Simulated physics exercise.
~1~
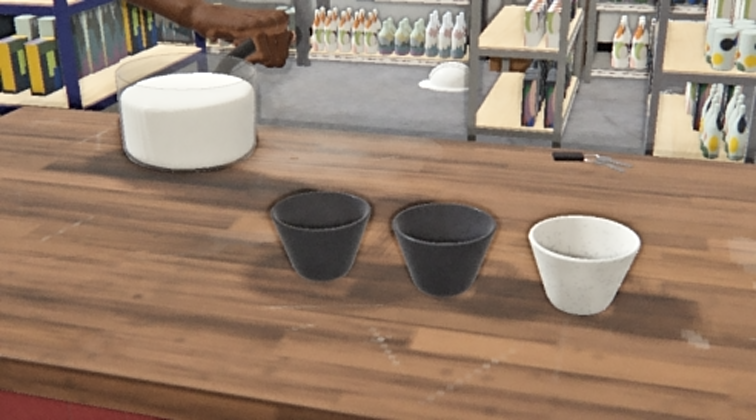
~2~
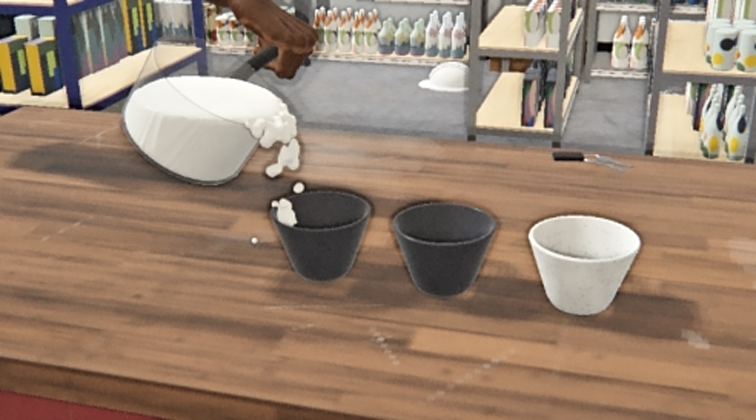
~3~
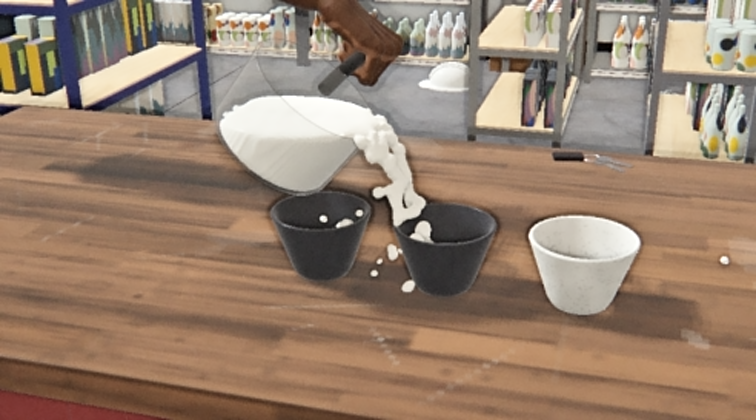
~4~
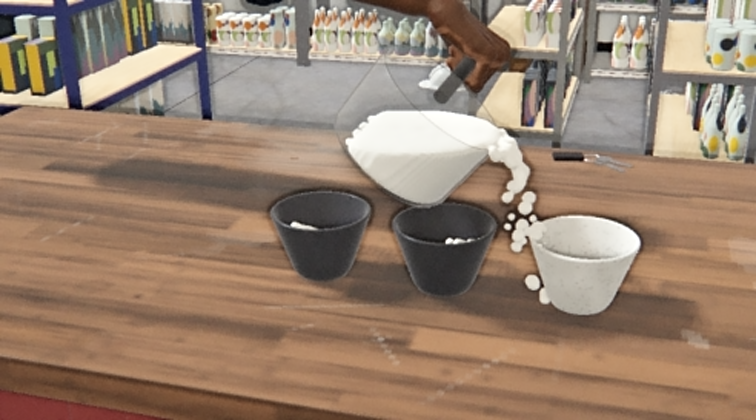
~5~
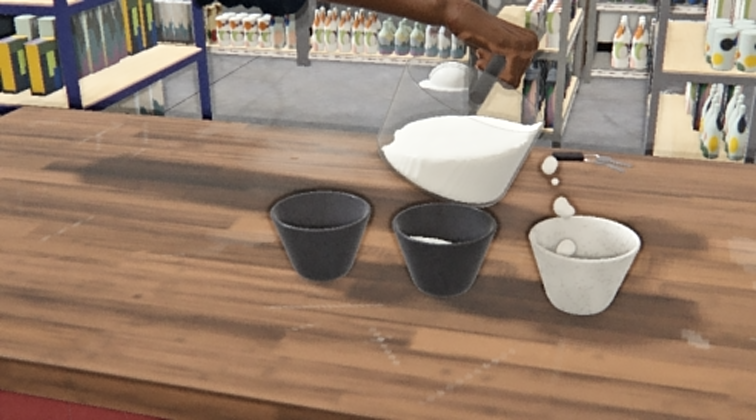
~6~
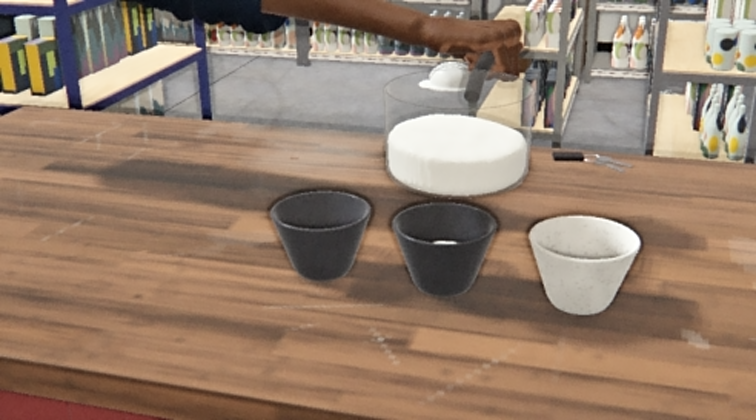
A hand tilted a clear pot of milk and swept it right over two black cups and a white one on a wooden counter, spilling small blobs along the way, then leveled it, leaving the pot still quite full and the middle cup holding a little.
